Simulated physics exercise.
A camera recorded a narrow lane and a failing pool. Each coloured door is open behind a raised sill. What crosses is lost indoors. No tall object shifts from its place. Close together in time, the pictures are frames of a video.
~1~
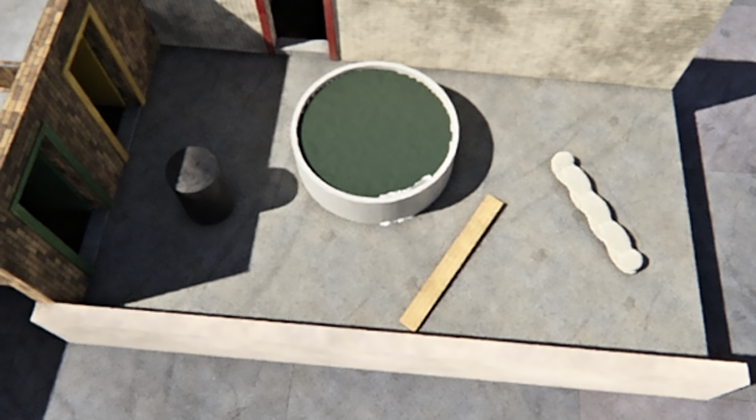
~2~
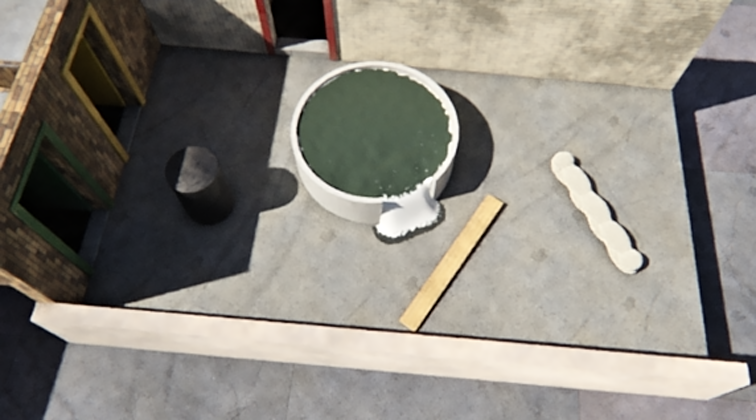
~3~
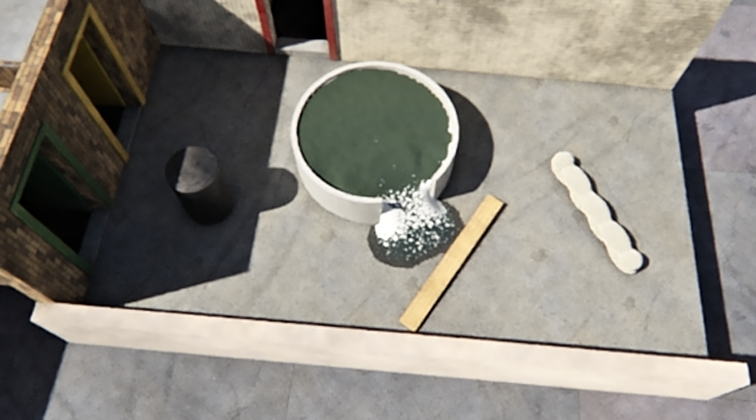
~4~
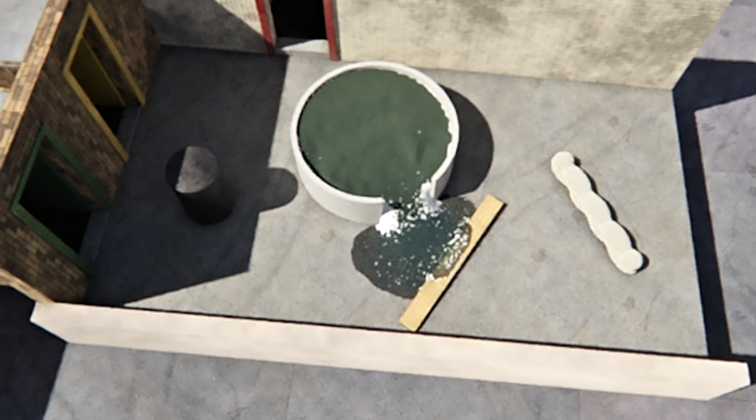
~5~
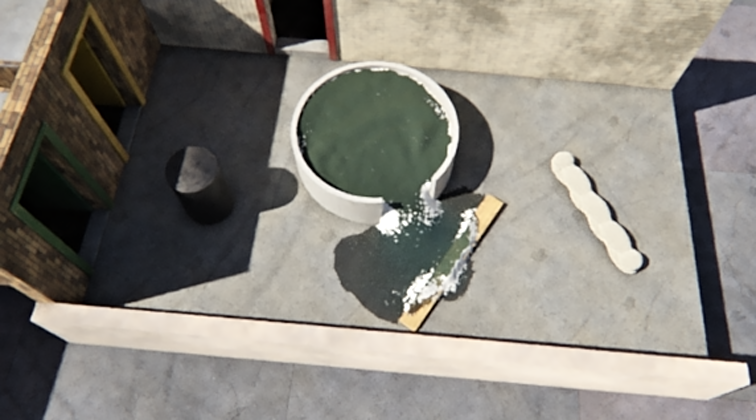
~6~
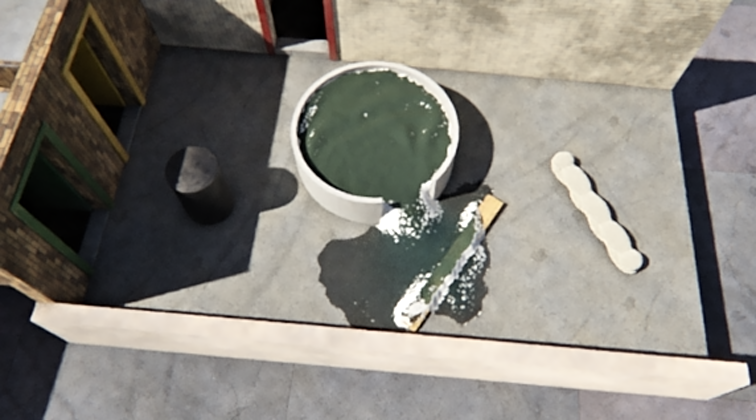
Dark green water pours from the round tank's front, spreads across the ground and washes over a plank.
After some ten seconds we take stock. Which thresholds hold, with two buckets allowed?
As I see it, the yellow door will get two buckets at most; the green door will get two buckets at most; the red door will get two buckets at most.
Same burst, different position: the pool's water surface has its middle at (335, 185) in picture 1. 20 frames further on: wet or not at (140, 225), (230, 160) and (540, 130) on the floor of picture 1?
The three spots read swamped, left dry, left dry.
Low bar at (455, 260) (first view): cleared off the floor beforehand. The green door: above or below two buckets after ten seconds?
Green: Below.
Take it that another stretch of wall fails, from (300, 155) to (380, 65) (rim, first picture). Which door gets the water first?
I'd say the red-painted one.
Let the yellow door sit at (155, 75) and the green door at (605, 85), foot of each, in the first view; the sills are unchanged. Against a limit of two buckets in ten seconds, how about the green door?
The green door falls short.
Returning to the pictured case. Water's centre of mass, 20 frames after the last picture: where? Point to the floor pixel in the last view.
I'd say around (409, 212).
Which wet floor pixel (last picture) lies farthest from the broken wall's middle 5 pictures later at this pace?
Farthest reach: About (567, 363).
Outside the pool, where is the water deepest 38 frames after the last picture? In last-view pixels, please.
About (448, 251).
A moment on, water covers 20 % of the floor; the yellow door not reached, the green door not reached, the red door not reached.
Next, water covers 30 % of the floor; the yellow door not reached, the green door not reached, the red door not reached.
Then, water covers 45 % of the floor; the yellow door not reached, the green door wet at the sill, nothing in, the red door not reached.
Later, water covers 60 % of the floor; the yellow door wet at the sill, nothing in, the green door under two buckets in, the red door not reached.
In the end, water covers 75 % of the floor; the yellow door wet at the sill, nothing in, the green door under two buckets in, the red door wet at the sill, nothing in.
